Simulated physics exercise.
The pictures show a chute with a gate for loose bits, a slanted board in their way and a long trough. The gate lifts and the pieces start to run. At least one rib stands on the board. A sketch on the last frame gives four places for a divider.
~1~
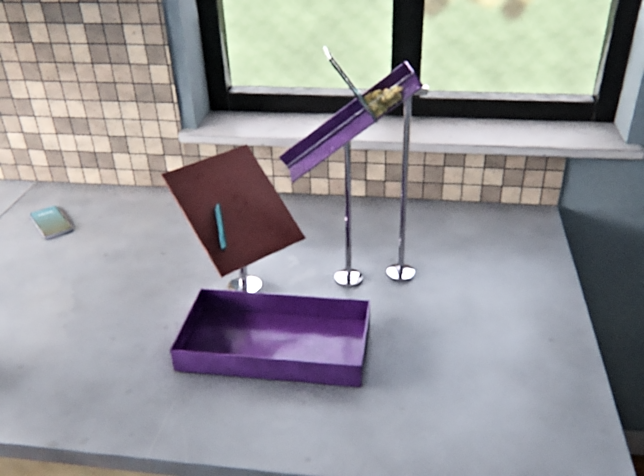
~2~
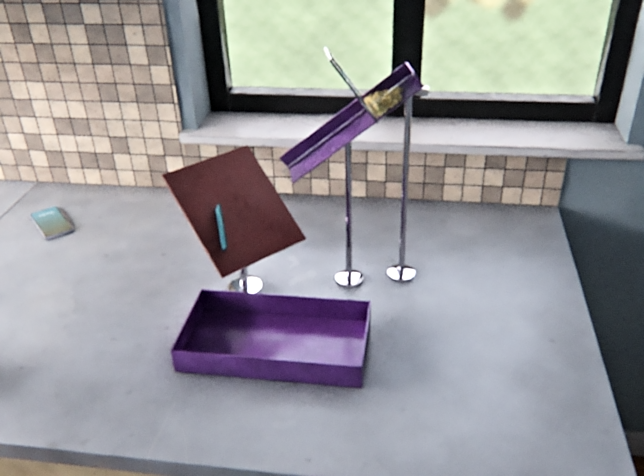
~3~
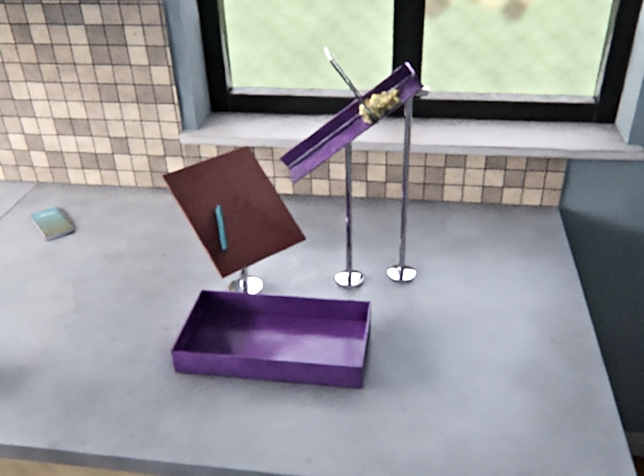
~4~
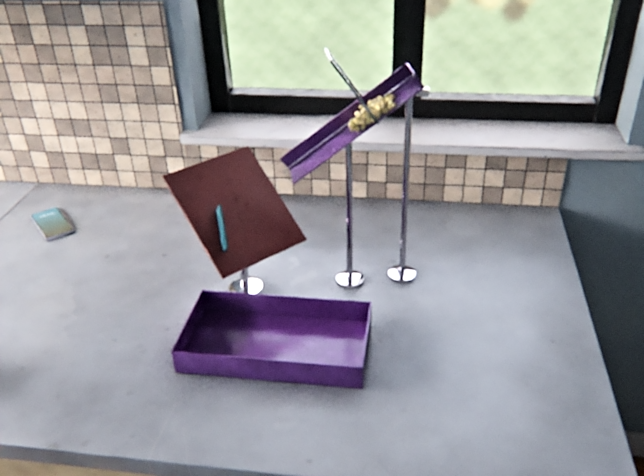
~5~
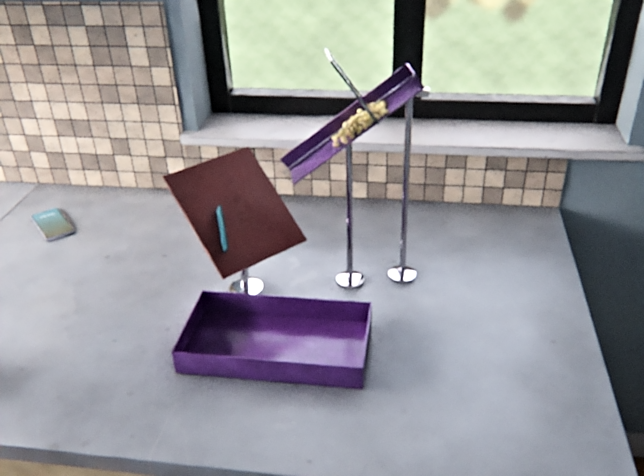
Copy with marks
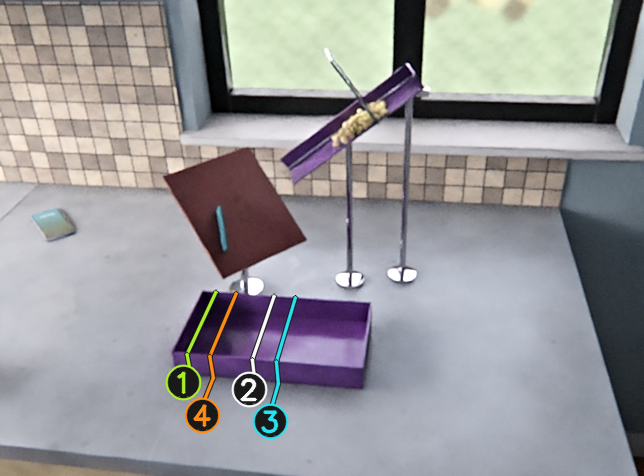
At the start, a small heap of pale beans sits near the top of a sloping purple chute, above a tilted brown board with a teal rib and an empty purple trough. The beans then slide down the chute to the left, stretching into a longer line about halfway along it.
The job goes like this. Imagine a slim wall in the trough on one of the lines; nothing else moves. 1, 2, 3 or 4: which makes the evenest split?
2 works best here.
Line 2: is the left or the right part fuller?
Left.
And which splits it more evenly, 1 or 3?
3 it is.
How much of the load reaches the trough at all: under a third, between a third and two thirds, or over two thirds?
It is over two thirds.
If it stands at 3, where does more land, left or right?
More lands on the left.
On the marked copy, line 1 crosses the front rim at (187, 353); line 2 crosses the front rim at (252, 358); line 3 crosses the front rim at (276, 360); line 4 crosses the front rim at (210, 355).
If 1 is chosen, of what is caught, none on the left of the divider, all on the right.
If 2 is chosen, of what is caught, about two thirds on the left of the divider, about a third on the right.
If 3 is chosen, of what is caught, most on the left of the divider, a small part on the right.
If 4 is chosen, of what is caught, a stray few on the left of the divider, nearly all on the right.
